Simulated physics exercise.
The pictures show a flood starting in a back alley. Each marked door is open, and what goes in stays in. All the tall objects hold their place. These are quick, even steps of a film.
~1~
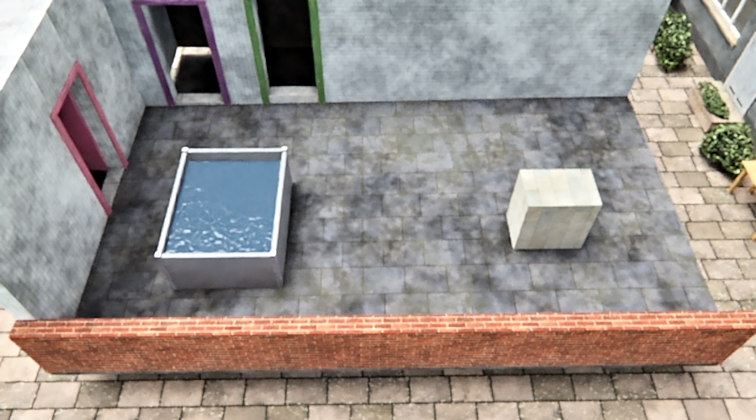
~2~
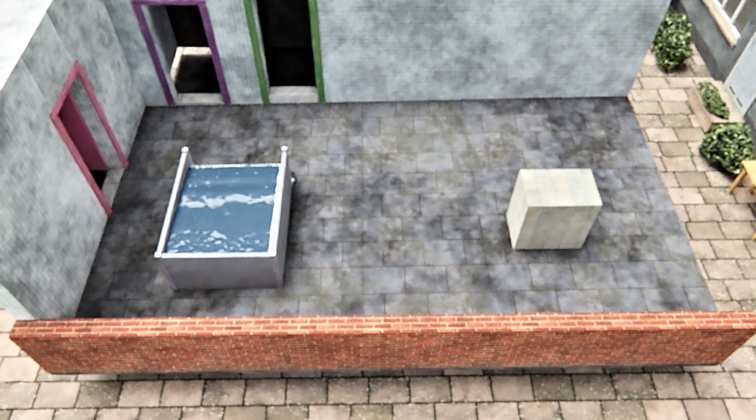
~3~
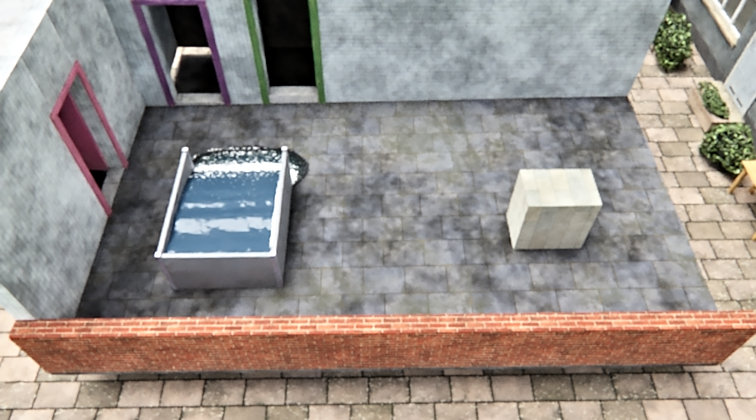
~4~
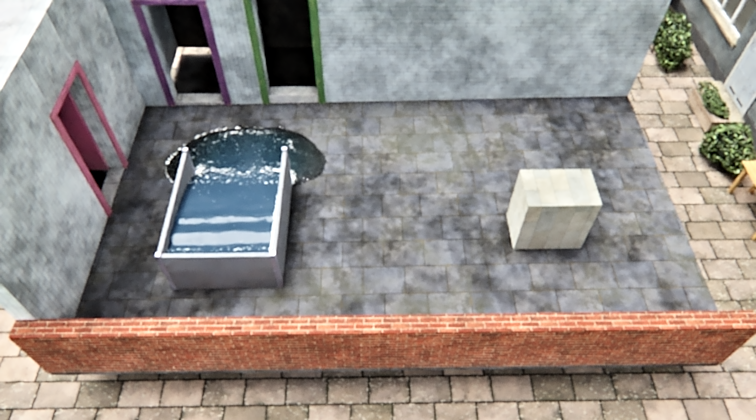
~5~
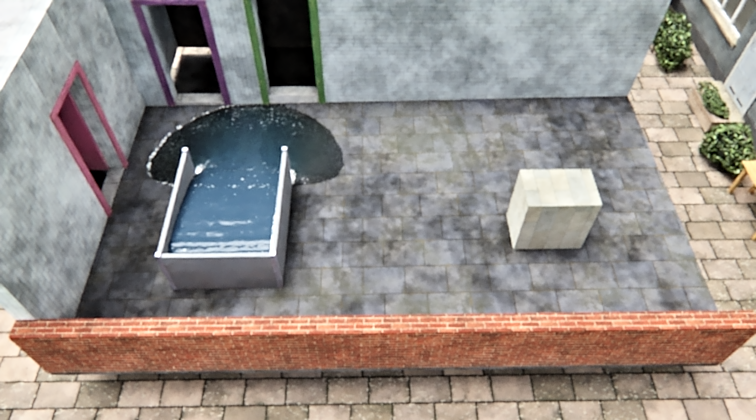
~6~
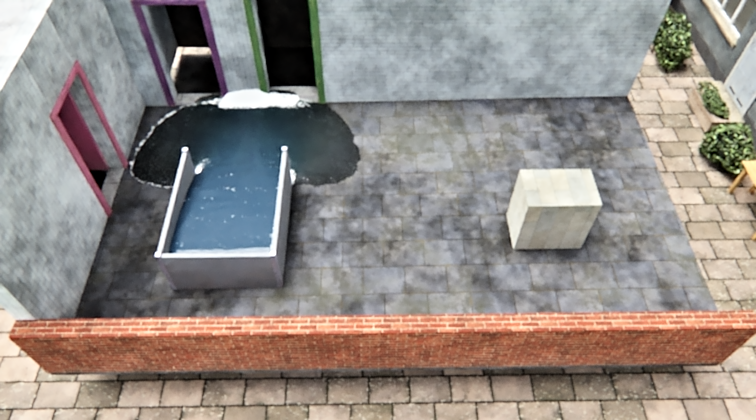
Water pouring from the far side of a raised tank, spreading across dark paving and splashing white against the grey back wall.
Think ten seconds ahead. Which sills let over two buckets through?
One by one: The green door floods; the pink door floods; the purple door floods.
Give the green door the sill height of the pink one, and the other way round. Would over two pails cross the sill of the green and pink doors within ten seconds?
One by one: Green door passes that mark, pink door stays under.
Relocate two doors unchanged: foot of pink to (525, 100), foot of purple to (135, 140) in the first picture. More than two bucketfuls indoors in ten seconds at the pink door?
One by one: The pink door lets less in.
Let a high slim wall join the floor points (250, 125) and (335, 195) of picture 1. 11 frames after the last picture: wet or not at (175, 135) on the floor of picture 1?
There: Under water.
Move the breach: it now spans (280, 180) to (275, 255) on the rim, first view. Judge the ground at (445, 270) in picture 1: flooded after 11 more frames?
Answer: Covered.
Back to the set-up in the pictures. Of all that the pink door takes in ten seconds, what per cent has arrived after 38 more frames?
Roughly 50 per cent.
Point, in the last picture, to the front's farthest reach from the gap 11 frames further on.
I would point to (491, 101).
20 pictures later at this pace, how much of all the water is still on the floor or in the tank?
Near 80 in a hundred.
A moment on, water covers 20 % of the floor; the green door over two buckets in, the pink door wet at the sill, nothing in, the purple door over two buckets in.
Next, water covers 25 % of the floor; the green door far over two buckets in, the pink door wet at the sill, nothing in, the purple door far over two buckets in.
Then, water covers 50 % of the floor; the green door far over two buckets in, the pink door under two buckets in, the purple door far over two buckets in.
Later, water covers 75 % of the floor; the green door far over two buckets in, the pink door over two buckets in, the purple door far over two buckets in.
In the end, water covers 75 % of the floor; the green door far over two buckets in, the pink door over two buckets in, the purple door far over two buckets in.
